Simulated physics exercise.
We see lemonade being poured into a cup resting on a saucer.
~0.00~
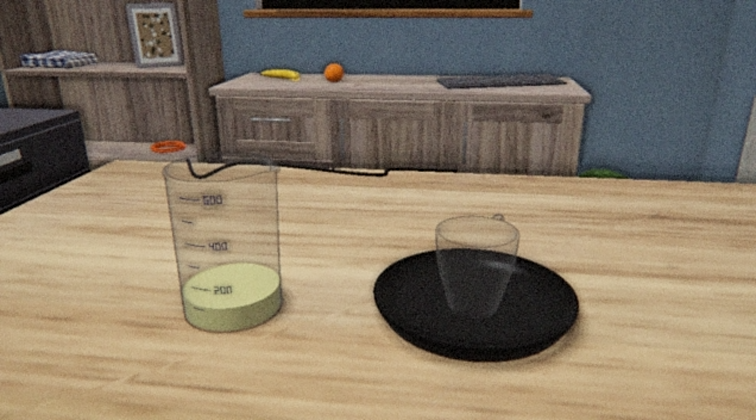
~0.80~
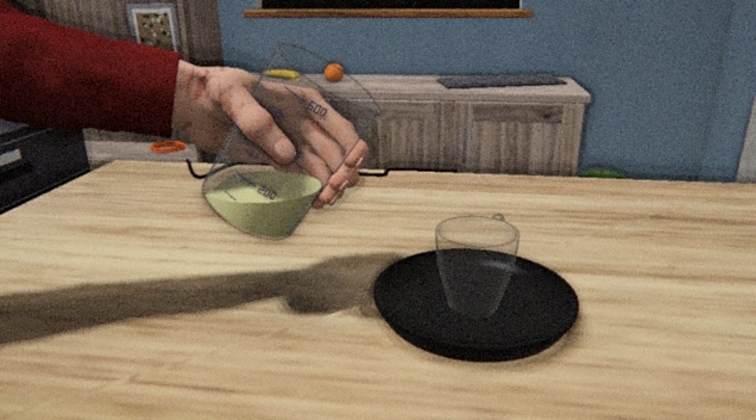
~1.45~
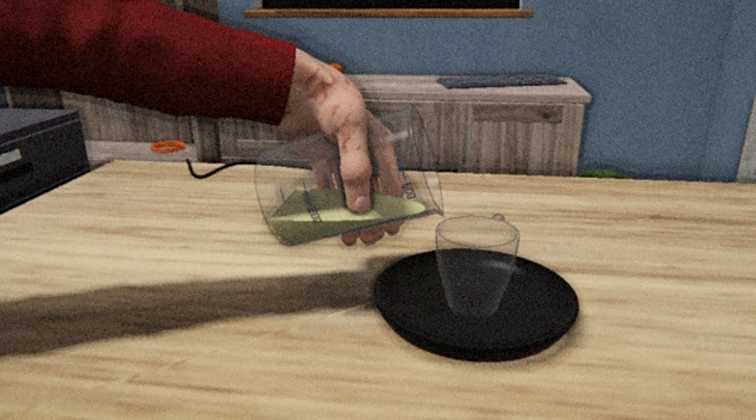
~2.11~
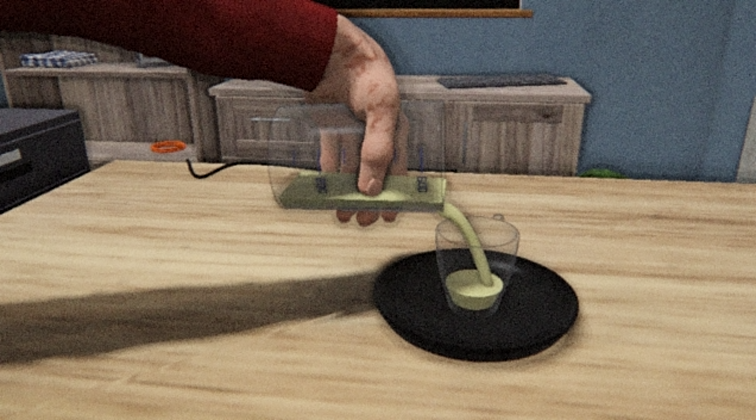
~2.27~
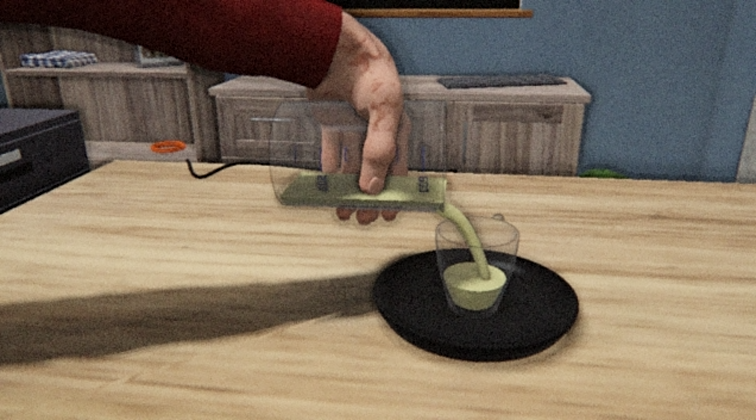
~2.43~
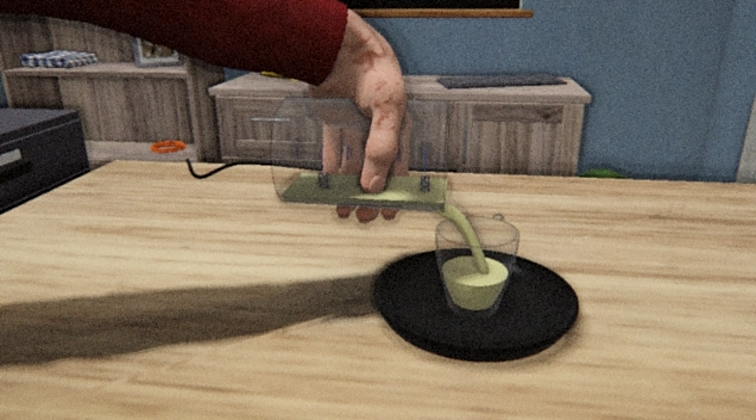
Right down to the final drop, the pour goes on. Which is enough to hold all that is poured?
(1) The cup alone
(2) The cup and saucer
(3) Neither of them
(1) The cup alone.
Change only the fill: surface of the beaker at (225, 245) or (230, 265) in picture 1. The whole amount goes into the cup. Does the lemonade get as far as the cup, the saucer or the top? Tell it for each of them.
As listed: Saucer too, reaches the saucer.
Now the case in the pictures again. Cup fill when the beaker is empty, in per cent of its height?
The level settles at around 75 per cent of the cup's height.
Around 2.9 s, the cup is about two thirds full; the saucer is dry.
Around 3.2 s, the cup is about three quarters full; the saucer is dry.
Around 4.4 s, the cup is about three quarters full; the saucer is dry.
